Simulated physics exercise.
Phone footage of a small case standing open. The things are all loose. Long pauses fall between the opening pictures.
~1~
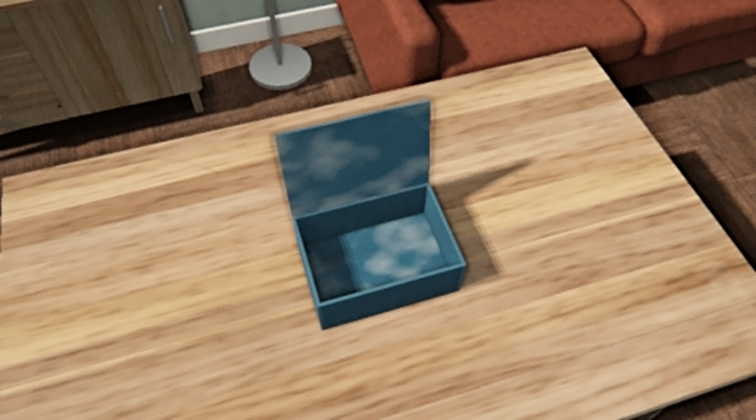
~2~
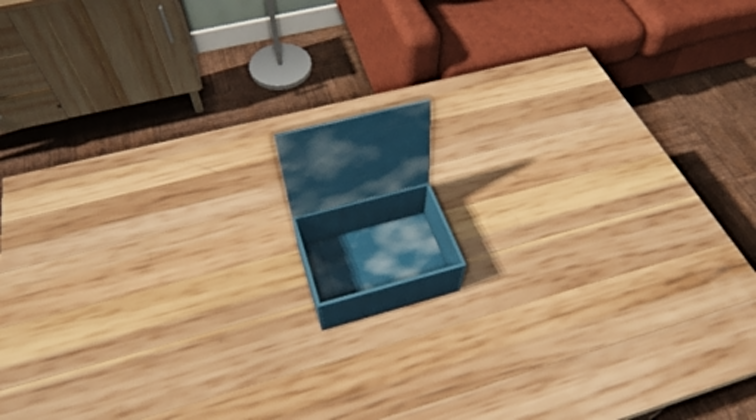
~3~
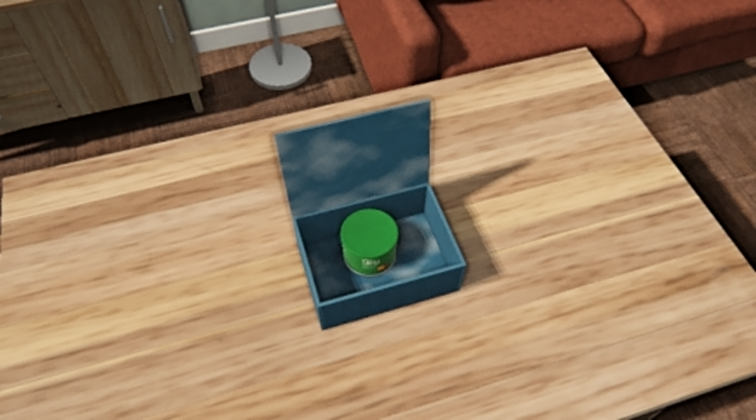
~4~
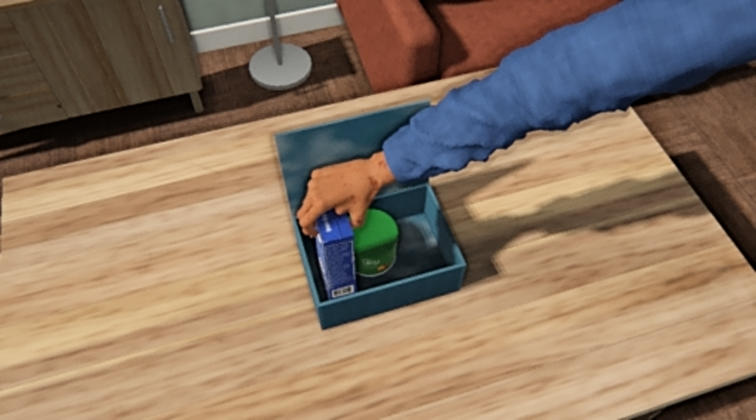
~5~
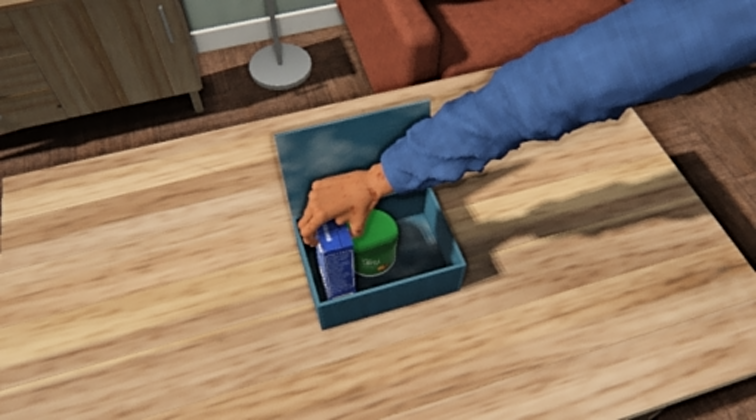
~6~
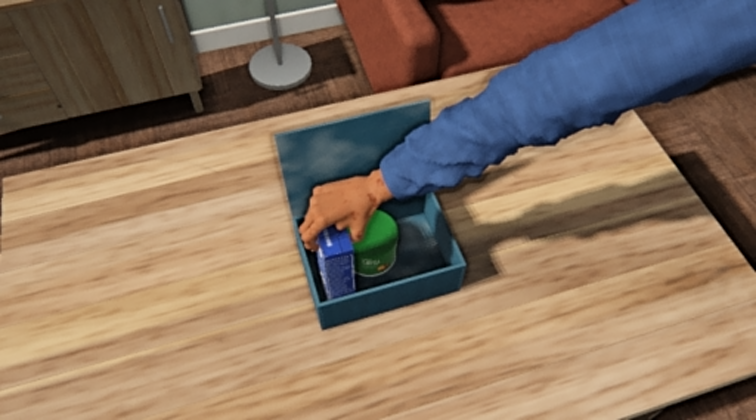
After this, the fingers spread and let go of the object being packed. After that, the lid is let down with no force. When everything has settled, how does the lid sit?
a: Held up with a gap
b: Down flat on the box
Answer: A.
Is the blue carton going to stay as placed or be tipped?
Well, it stays just as set.
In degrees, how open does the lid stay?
I'd put it at roughly 55°.
Then, 1.30 s after the last picture, lid 78° above the rim.
Then, 1.80 s after the last picture, lid 53° above the rim.
Then, 4.10 s after the last picture, blue carton resting near (336, 268).
At rest, lid 53° above the rim; both in place. Seen from the same camera at the end, blue carton near (336, 268).
